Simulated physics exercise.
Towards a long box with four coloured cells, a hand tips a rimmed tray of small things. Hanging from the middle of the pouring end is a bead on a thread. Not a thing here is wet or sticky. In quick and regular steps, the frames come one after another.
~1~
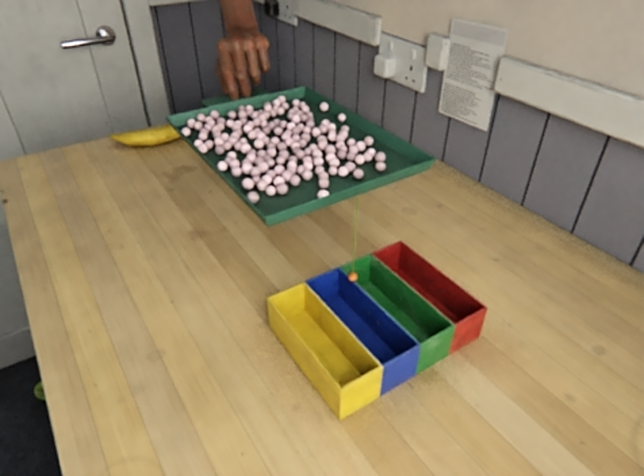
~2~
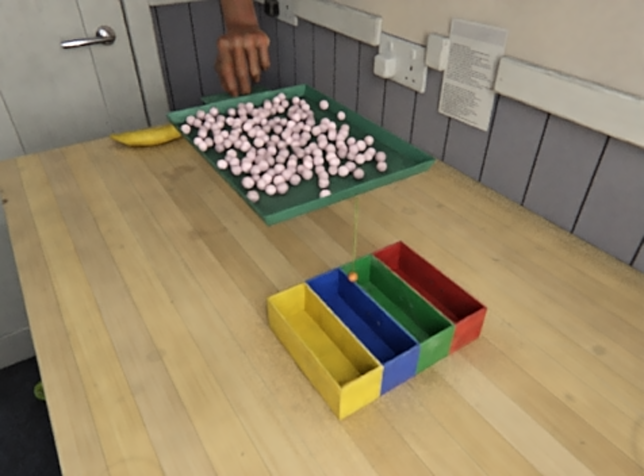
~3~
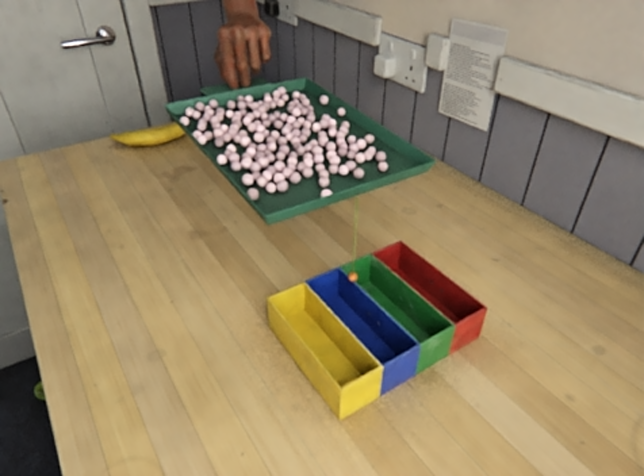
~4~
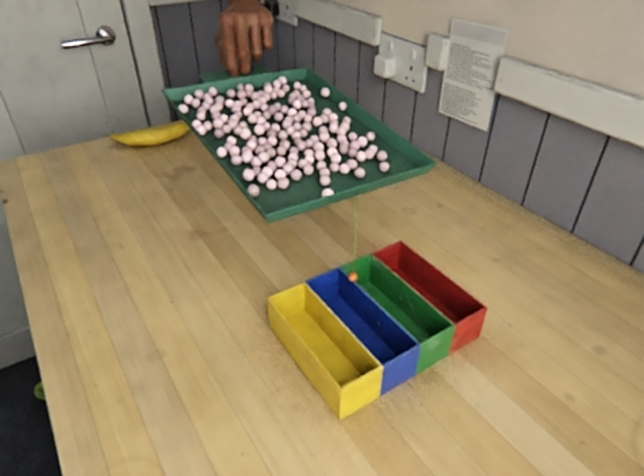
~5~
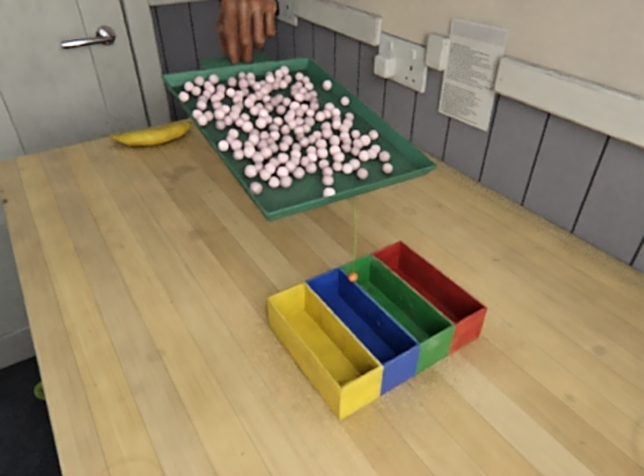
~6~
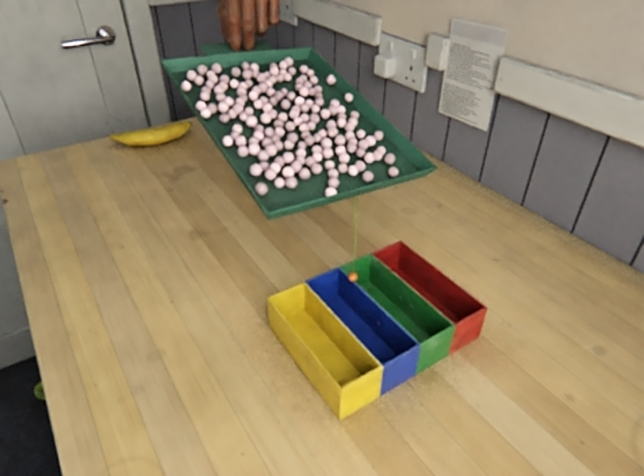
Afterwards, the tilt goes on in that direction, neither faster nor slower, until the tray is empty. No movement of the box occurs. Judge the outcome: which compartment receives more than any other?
The red compartment receives the most.
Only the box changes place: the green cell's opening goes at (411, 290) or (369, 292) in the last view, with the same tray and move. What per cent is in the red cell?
You'd get 40 in a hundred first and 40 in a hundred after that.
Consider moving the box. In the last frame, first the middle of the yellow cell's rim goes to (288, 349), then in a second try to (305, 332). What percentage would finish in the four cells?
You'd see roughly 30 per cent first and roughly 50 per cent second.
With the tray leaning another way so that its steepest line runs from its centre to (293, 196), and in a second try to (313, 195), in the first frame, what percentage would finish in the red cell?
Roughly 0 percent, then 0 percent.
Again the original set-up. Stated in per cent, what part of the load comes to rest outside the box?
Close to 30 per cent.
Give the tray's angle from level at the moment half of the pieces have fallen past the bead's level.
Roughly 65 degrees of turn.
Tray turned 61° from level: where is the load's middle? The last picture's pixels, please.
Near (411, 236).
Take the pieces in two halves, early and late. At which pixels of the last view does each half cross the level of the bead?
The first part passes (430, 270); everything after passes (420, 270).
Just after the last frame, tray tipped steeply; roughly half on the tray; roughly a quarter in the red cell; about a tenth in the green cell; about a tenth in the blue cell; just a few in the yellow cell; roughly a quarter falling or outside the box.
A moment on, tray tipped past a quarter turn; roughly a third in the red cell; roughly a quarter in the green cell; about a tenth in the blue cell; just a few in the yellow cell; roughly a third falling or outside the box.
Further on, tray tipped past a quarter turn; roughly a third in the red cell; roughly a quarter in the green cell; about a tenth in the blue cell; just a few in the yellow cell; roughly a third falling or outside the box.
When it is over, tray tipped past a quarter turn; roughly a third in the red cell; roughly a quarter in the green cell; about a tenth in the blue cell; just a few in the yellow cell; roughly a third outside the box.
